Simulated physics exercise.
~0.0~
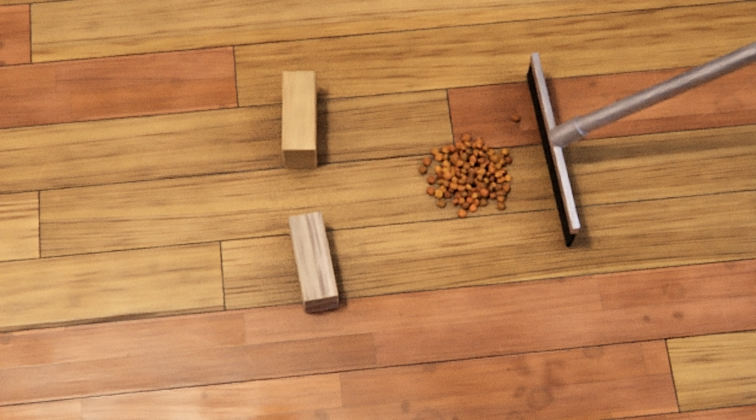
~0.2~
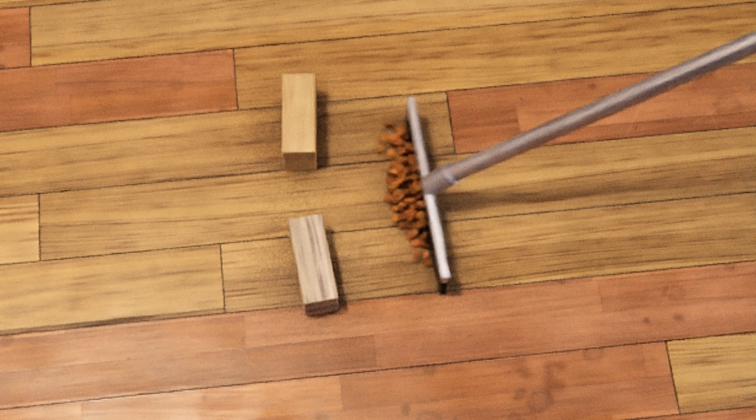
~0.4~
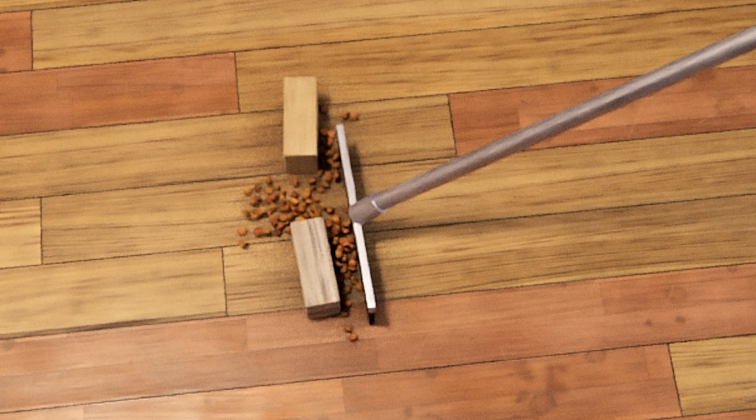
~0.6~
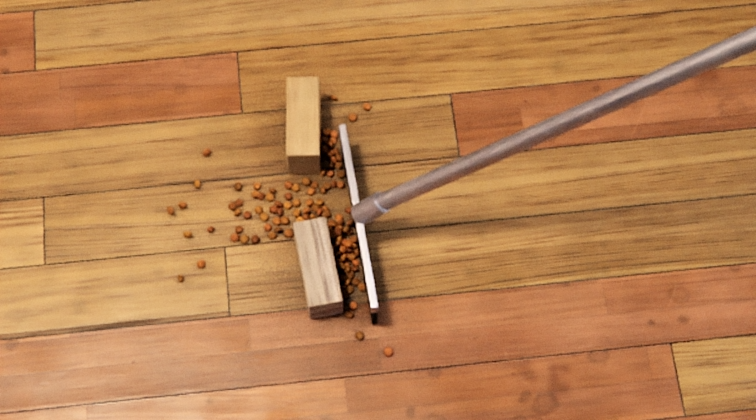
A floor of yellow-brown and reddish wooden planks is seen from above at a slant, in a slightly swaying view. Two pale wooden blocks stand left of centre with a gap between them, and a heap of small orange-brown kibble lies to their right, beside a squeegee on a long grey handle. The squeegee sweeps left, pressing the heap into a narrow band along its blade. It pushes the kibble against the blocks and stops just short of them. Some bits spill through the gap and scatter leftward, while more than half stay held up before the blocks.
